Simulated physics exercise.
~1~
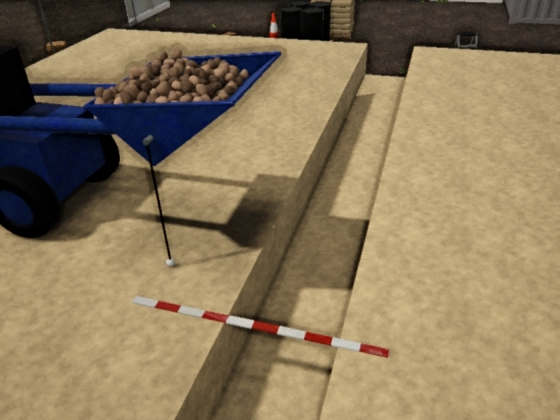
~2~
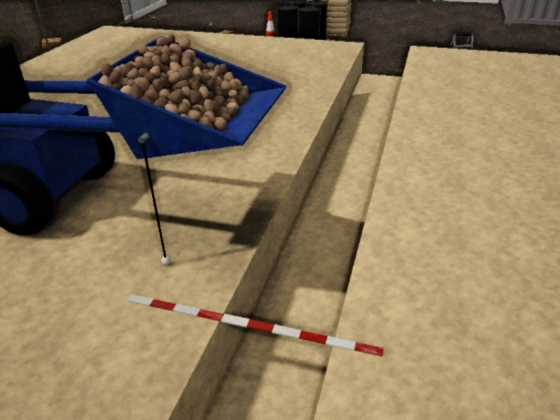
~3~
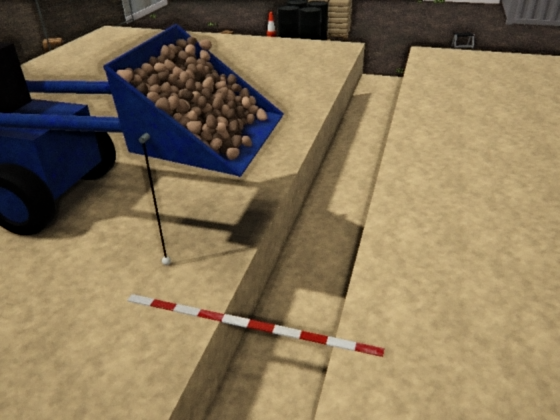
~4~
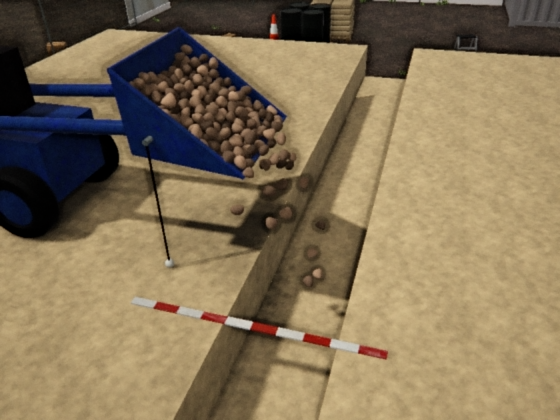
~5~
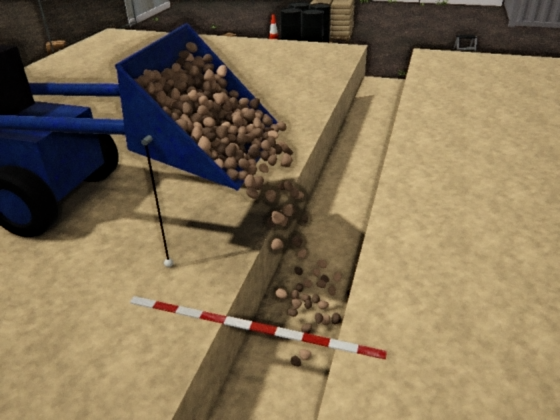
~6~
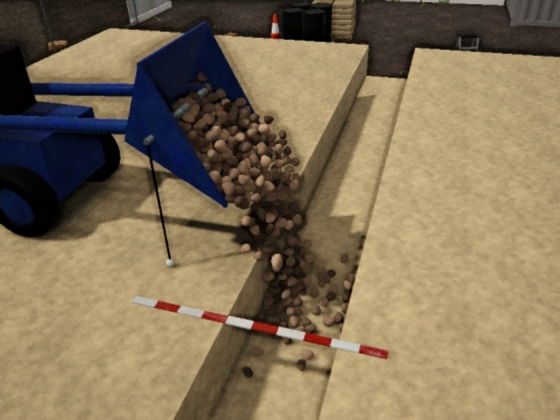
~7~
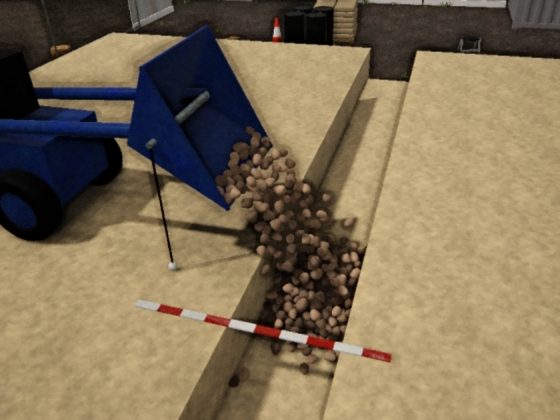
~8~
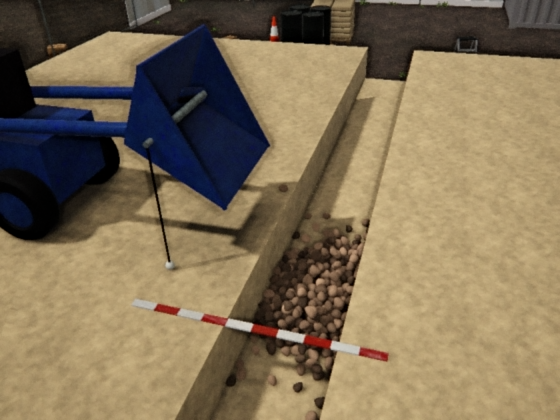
On a sandy building site, a blue loader tipped its bucket of brown cobbles forward in stages, and the stones spilled over the front edge into the trench until the bucket was empty and they lay heaped beside a red-and-white striped staff.
